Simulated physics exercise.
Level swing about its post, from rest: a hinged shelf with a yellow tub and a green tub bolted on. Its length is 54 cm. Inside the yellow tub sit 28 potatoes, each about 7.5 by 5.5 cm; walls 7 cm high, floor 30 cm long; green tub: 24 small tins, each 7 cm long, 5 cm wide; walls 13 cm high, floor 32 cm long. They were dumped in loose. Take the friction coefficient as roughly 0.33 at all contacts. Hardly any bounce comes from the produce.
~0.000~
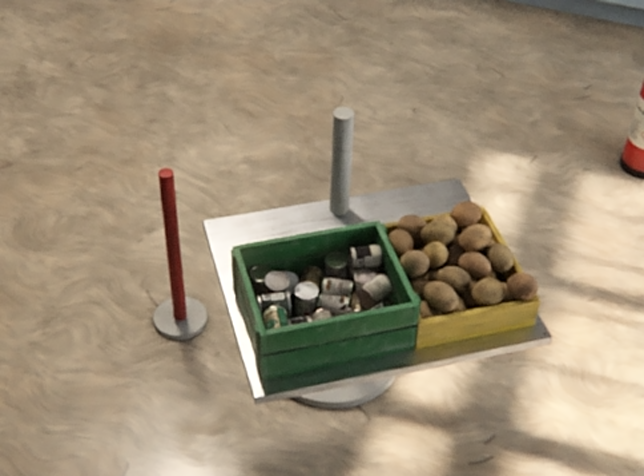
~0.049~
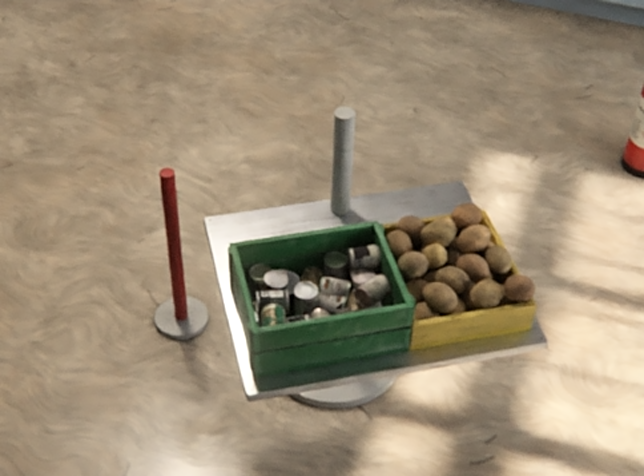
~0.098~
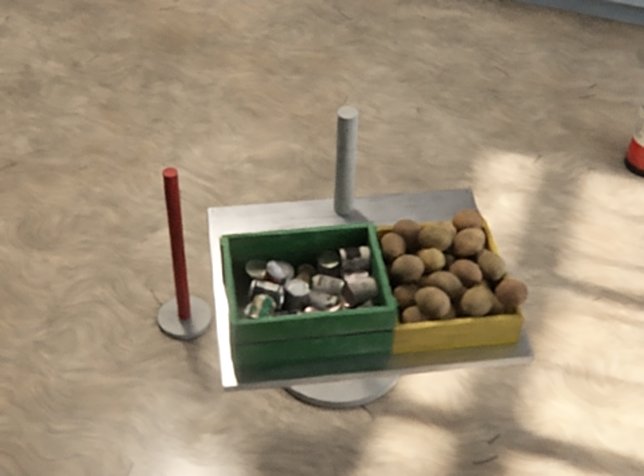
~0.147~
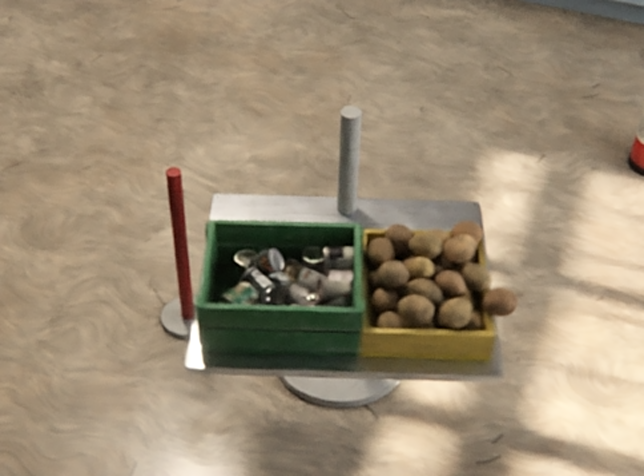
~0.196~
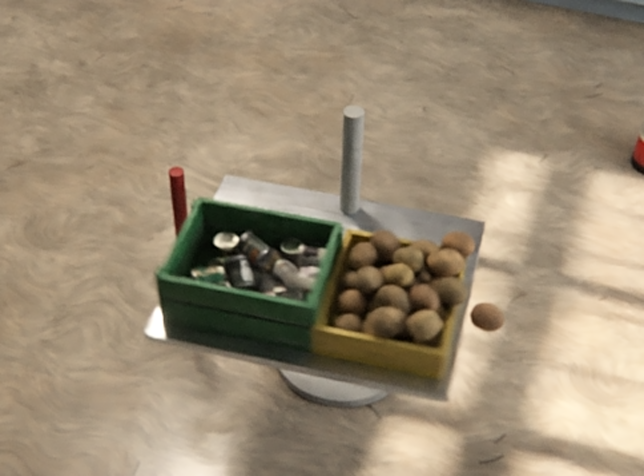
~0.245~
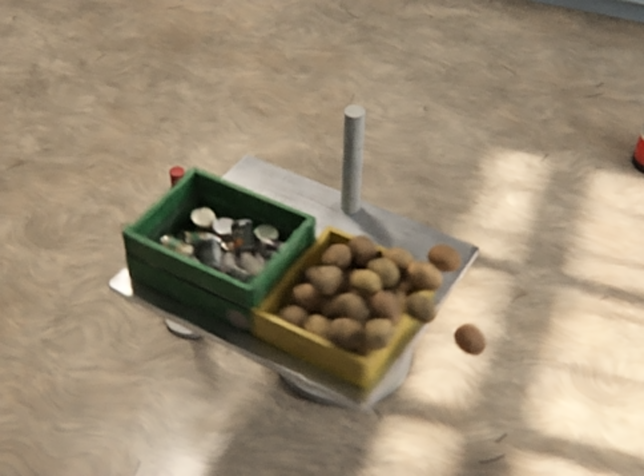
In the video, a gray platform holding a green box of small tins and a yellow box of potatoes rotates clockwise around its base beside a red post, turning faster as a few potatoes come out on the right.
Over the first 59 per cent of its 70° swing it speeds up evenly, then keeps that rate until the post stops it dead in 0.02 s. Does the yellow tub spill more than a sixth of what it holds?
Yes.
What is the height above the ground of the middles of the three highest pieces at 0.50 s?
Their middles sit some 78 cm up.
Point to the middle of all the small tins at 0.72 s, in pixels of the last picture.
Somewhere around pixel (189, 198).
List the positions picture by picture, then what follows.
In the first frame (places track the rim corner closest to us here), yellow tub (419, 320); green tub (266, 332); 0° round; all still inside.
In the second frame, yellow tub (414, 321); green tub (259, 330); 2° round.
In the third frame, yellow tub (397, 325); green tub (237, 322); 7° round.
In the fourth frame, yellow tub (365, 328); green tub (203, 305); 17° round; 1 out, the lowest potato at (501, 302).
In the fifth frame, yellow tub (317, 324); green tub (163, 276); 30° round; 1 out, the lowest potato at (487, 317).
In the sixth frame, yellow tub (258, 309); green tub (128, 233); 46° round; 3 out, the lowest potato at (470, 340).
After 0.30 s, end of the swing.
After 0.38 s, the yellow tub is down by 8 of 28 and the green tub is down by 1 of 24.
After 0.50 s, the yellow tub is down by 10 of 28 and the green tub is down by 3 of 24.
After 0.72 s, the yellow tub is down by 10 of 28 and the green tub is down by 4 of 24.
Outcome (at 1.16 s), the yellow tub is down by 10 of 28 and the green tub is down by 4 of 24. Asked share, 10 of 28, 36 per cent.
